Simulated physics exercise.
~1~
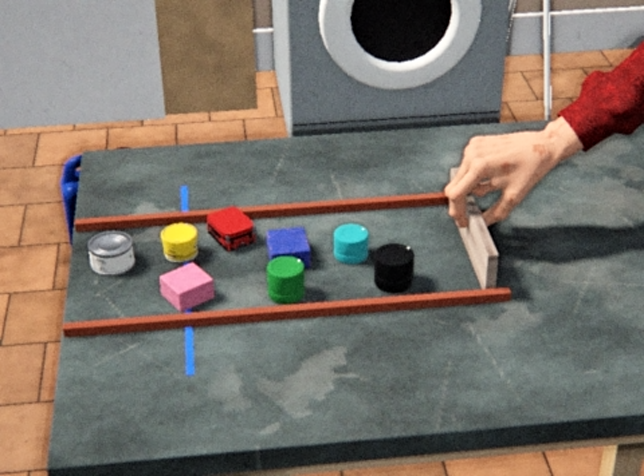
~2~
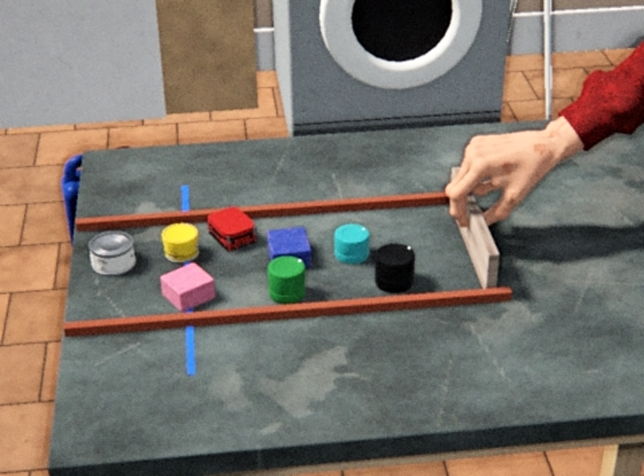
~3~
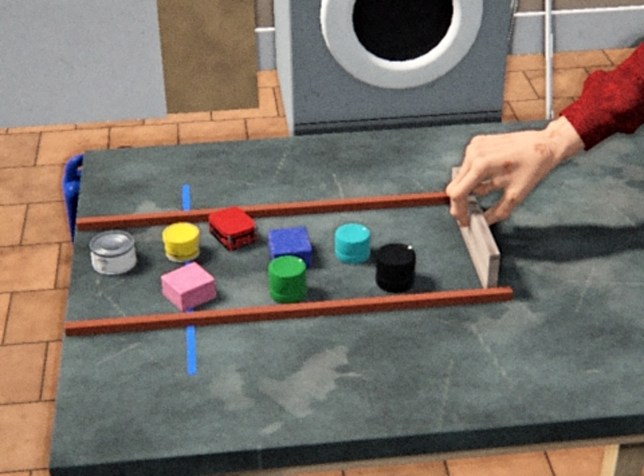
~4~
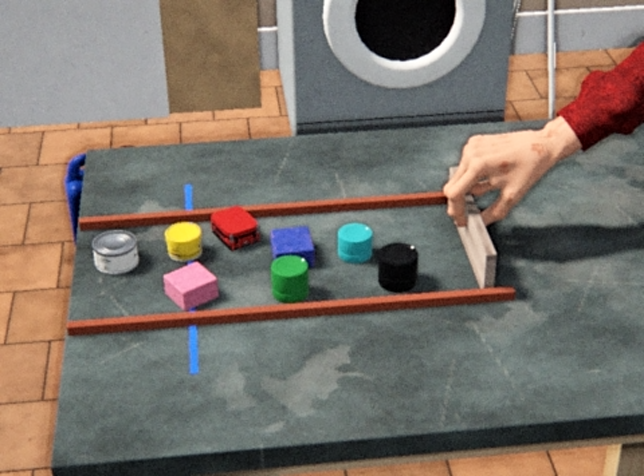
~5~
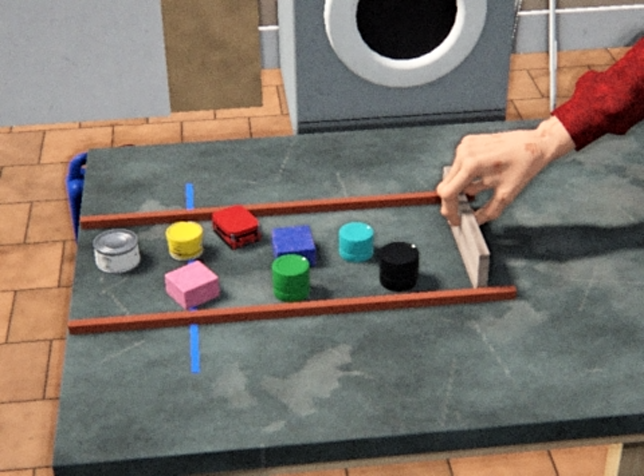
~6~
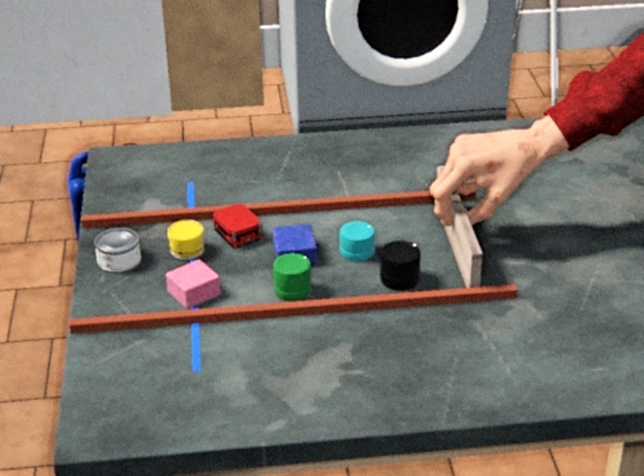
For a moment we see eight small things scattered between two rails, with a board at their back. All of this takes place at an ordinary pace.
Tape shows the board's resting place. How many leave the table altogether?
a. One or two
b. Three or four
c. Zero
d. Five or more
Zero (c).
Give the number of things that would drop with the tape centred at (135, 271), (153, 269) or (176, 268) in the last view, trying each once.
In order, 1, 1 and 0.
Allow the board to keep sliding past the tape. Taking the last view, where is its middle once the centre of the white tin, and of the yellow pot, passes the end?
Points: About (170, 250) and about (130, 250).
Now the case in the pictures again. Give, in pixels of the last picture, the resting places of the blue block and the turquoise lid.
In the last picture they sit at about (146, 250) and about (176, 257).
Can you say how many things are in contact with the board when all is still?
Contact count: 3.
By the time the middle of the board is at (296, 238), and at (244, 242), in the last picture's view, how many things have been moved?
At first I count 5, and then 7.
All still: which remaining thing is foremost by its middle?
It would be the white tin, I'd say.
Soon after, none off yet; white tin at rest near (118, 250); yellow pot at rest near (186, 240); pink block at rest near (193, 284).
After that, none off yet; white tin at rest near (118, 250); yellow pot at rest near (186, 240); pink block moving near (187, 284).
In the end, the number that fall off is zero.
